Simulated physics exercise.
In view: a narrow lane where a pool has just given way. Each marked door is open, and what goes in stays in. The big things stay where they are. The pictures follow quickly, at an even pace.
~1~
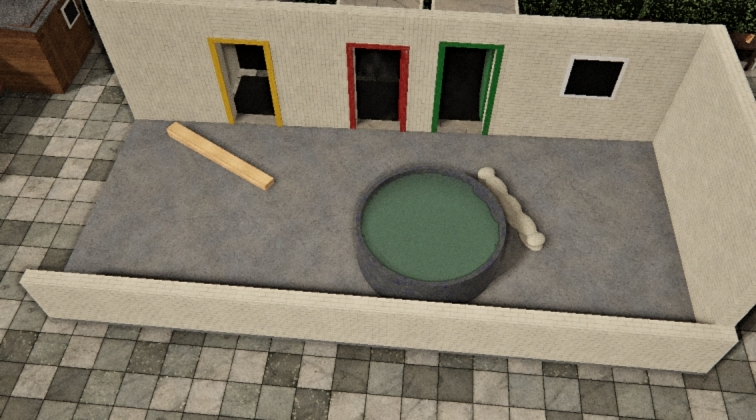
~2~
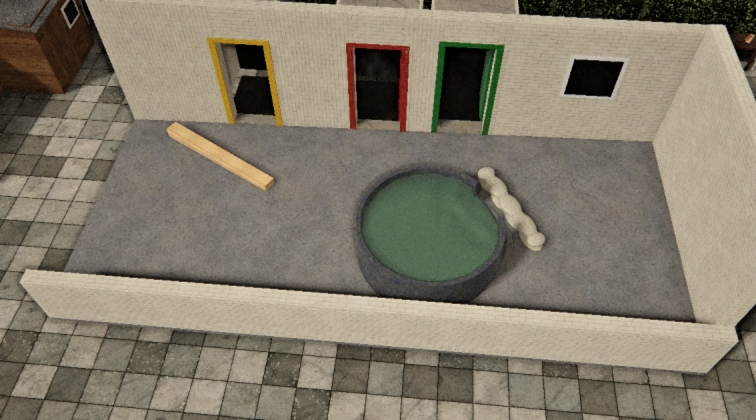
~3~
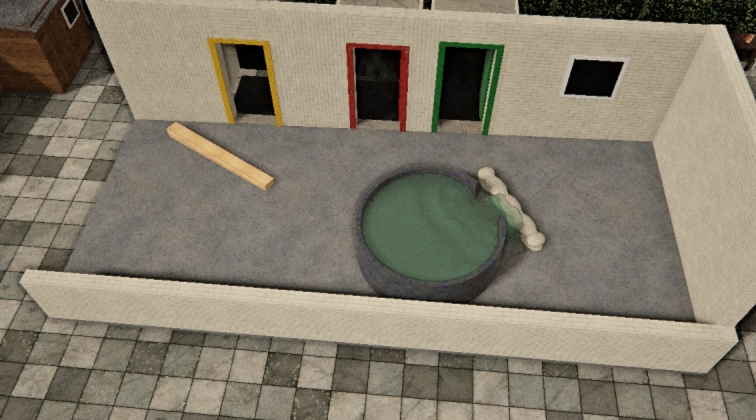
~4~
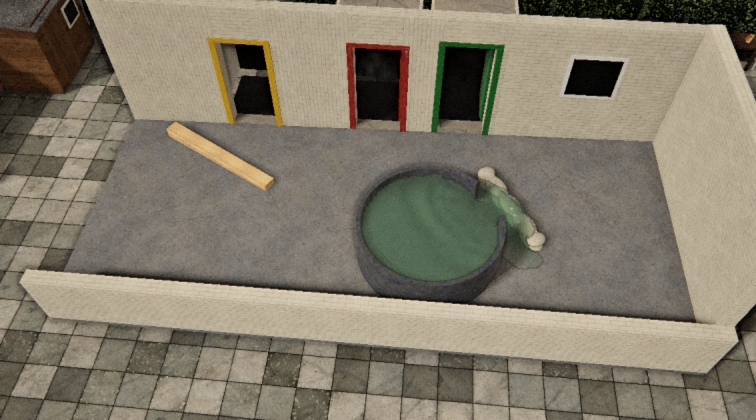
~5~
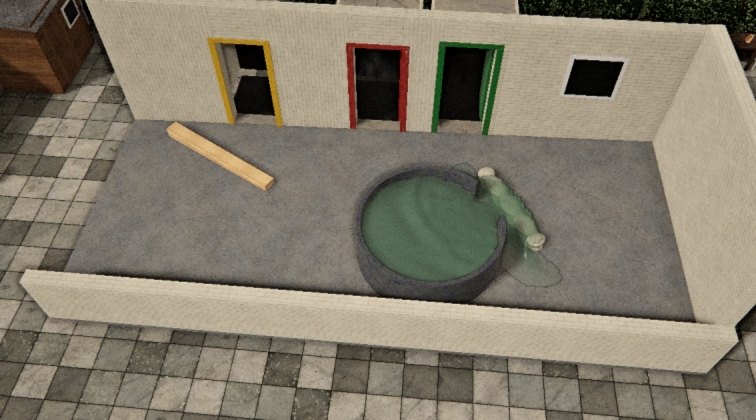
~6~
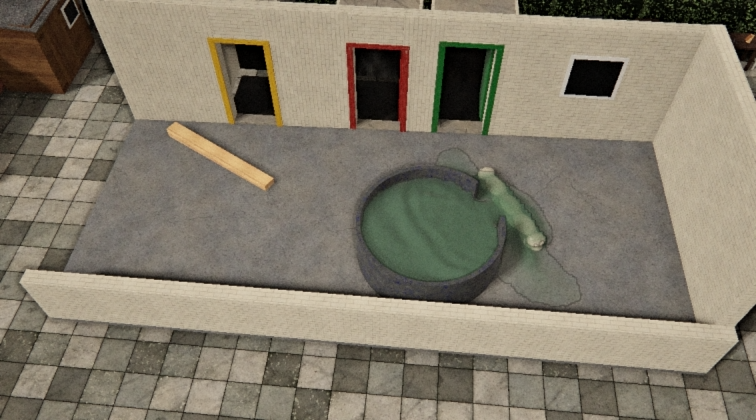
In this clip, a round pool of green water sits in a walled yard near yellow, red and green doorways; its right side opens, and water pours over a pale knobbed bar and spreads across the grey ground.
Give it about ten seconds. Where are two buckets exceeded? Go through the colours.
One by one: The yellow door takes more than that; the red door takes more than that; the green door stays under that.
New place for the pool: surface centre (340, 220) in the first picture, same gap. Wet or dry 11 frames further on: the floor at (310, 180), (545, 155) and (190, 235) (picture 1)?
In that order: No water, wet, not flooded.
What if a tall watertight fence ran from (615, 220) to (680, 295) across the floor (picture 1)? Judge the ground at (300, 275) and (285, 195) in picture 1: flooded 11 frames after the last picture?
In that order: Clear, clear.
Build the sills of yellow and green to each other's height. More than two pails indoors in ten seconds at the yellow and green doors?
One by one: The yellow door keeps below it; the green door is over.
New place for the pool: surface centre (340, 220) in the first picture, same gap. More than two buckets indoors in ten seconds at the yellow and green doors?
In short: Yellow door keeps below it, green door goes over.
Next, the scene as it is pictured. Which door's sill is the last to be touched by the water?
It is the yellow-painted one.
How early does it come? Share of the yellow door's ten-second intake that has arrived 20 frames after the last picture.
I make it 0 per cent.
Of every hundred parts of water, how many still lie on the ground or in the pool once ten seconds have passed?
I make it 84 per cent.
A moment on, water covers 30 % of the floor; the yellow door not reached, the red door wet at the sill, nothing in, the green door wet at the sill, nothing in.
Next, water covers 50 % of the floor; the yellow door not reached, the red door under two buckets in, the green door wet at the sill, nothing in.
Then, water covers 55 % of the floor; the yellow door wet at the sill, nothing in, the red door over two buckets in, the green door wet at the sill, nothing in.
Later, water covers 70 % of the floor; the yellow door wet at the sill, nothing in, the red door over two buckets in, the green door wet at the sill, nothing in.
In the end, water covers 85 % of the floor; the yellow door over two buckets in, the red door far over two buckets in, the green door under two buckets in.
